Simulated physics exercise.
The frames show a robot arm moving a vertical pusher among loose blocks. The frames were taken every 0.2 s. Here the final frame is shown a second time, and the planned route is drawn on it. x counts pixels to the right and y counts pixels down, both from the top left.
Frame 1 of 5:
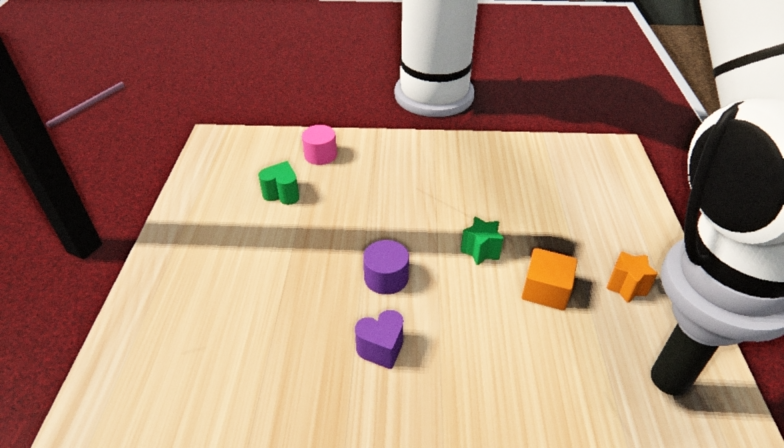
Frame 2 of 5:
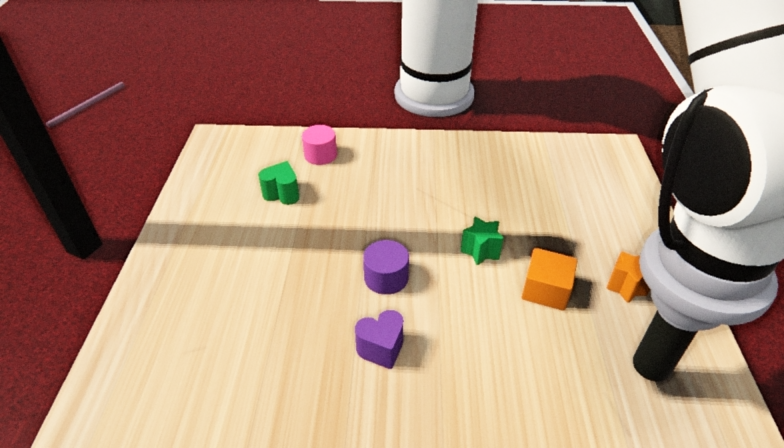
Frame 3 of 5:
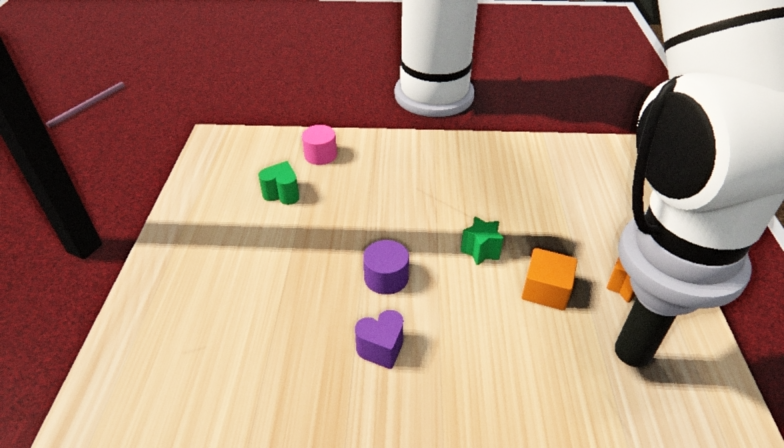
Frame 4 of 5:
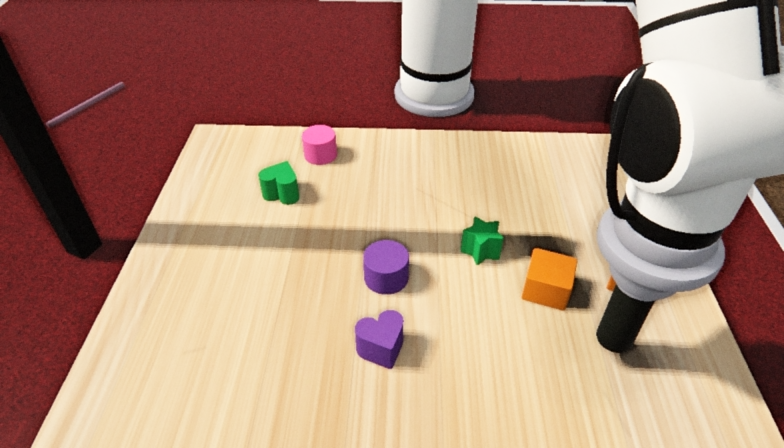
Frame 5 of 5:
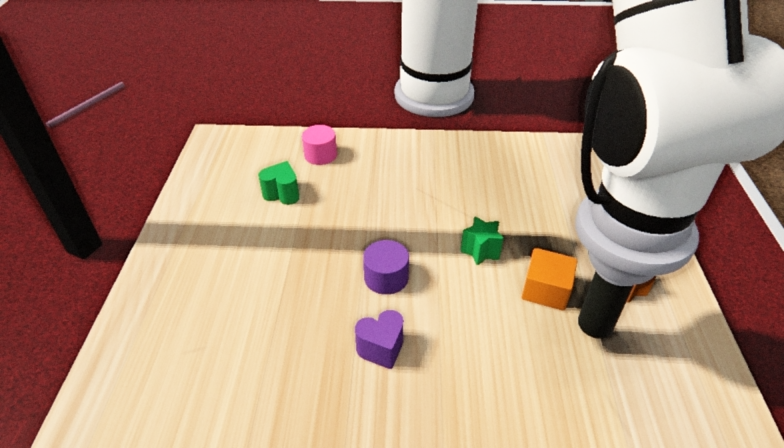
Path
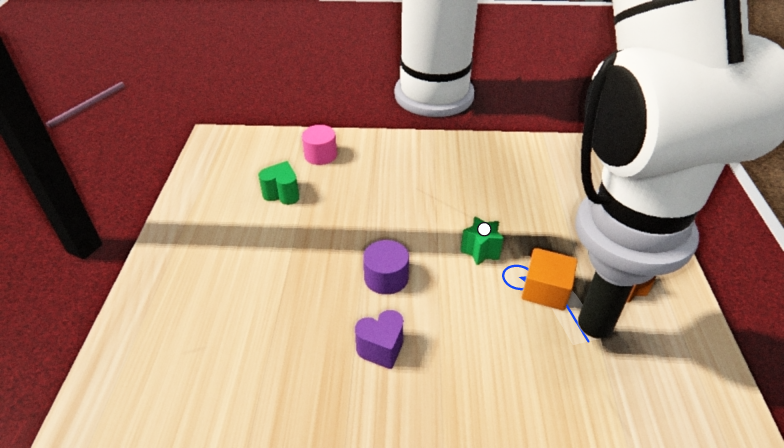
We see a robot arm at the right of a wooden board slide its black vertical pusher left and slightly upward, passing in front of an orange star and nearing an orange block, while the colourful blocks stay still.
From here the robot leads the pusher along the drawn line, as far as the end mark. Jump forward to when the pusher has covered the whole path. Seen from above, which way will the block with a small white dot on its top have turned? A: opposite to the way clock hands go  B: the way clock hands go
I choose A.
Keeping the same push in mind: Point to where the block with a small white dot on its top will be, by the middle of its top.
I'd place it at (468, 219), taking the centre of its top.
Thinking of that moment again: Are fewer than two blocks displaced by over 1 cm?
No, that is not what happens.
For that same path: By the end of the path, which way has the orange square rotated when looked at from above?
Its rotation is clockwise.
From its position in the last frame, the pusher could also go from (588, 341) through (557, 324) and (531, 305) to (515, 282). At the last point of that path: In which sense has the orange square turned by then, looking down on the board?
From above, the turn goes clockwise.
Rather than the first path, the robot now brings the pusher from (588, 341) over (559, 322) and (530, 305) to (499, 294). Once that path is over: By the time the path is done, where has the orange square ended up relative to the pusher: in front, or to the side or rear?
I expect it to be beside or behind the pusher.
The drawn path runs from (588, 341) by way of (571, 313) and (551, 289) to (519, 277); the dot is on the green star block.
The first path, step by step. One third of the way, pusher (576, 296); orange square (545, 259).
Two thirds of the way, pusher (555, 272); orange square (526, 238).
At the end, pusher (522, 261); green star block (468, 219), turned 40° anticlockwise; orange square (509, 226), turned 25° clockwise; orange star block not moved.
